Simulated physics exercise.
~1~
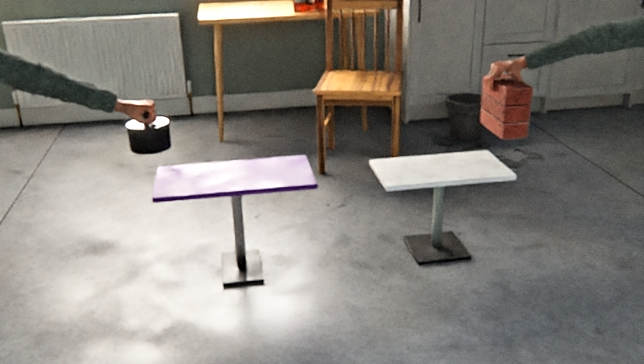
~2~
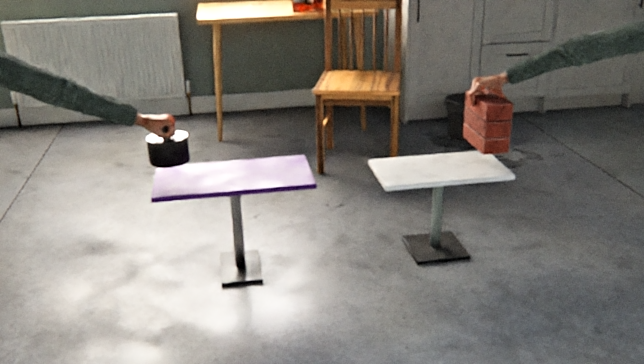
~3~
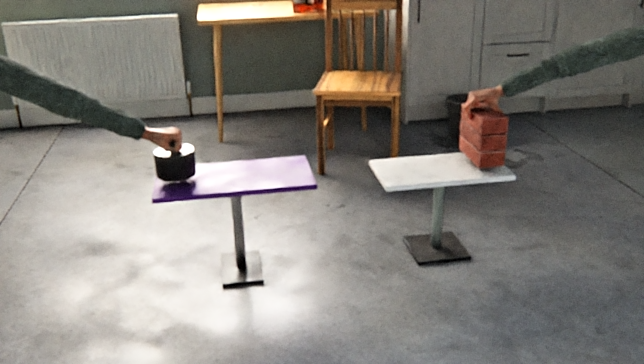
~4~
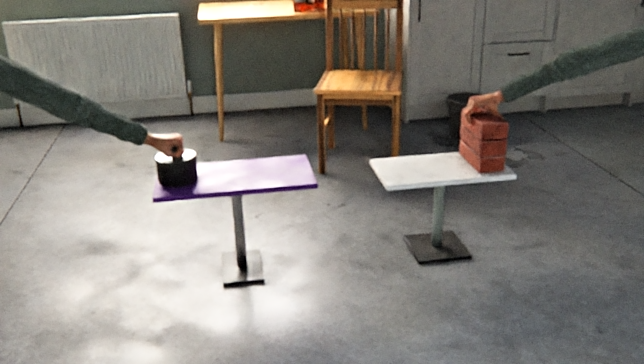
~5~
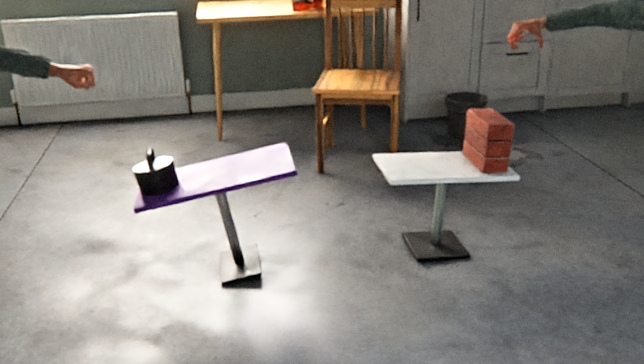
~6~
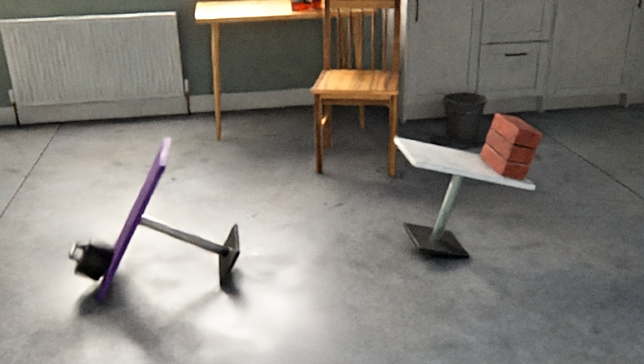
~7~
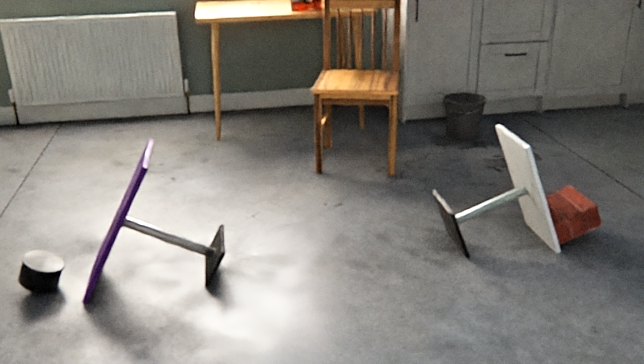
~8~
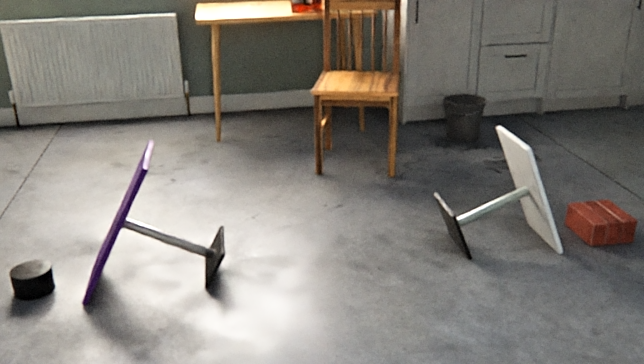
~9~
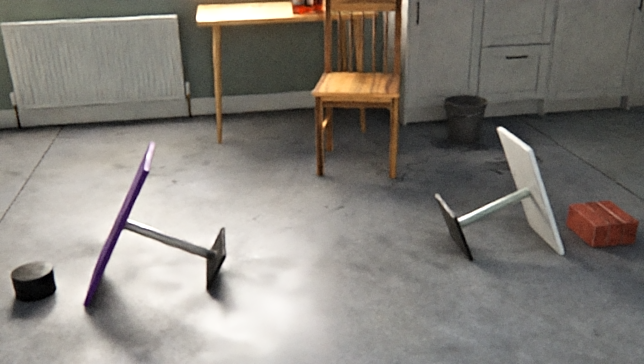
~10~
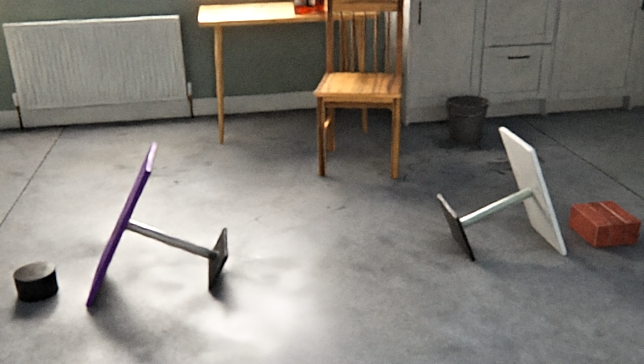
Two small tables toppled outward after two hands set a black round object on the purple one's left end and red bricks on the white one's right end, then let go; both ended tipped over, with their loads on the floor beside them.
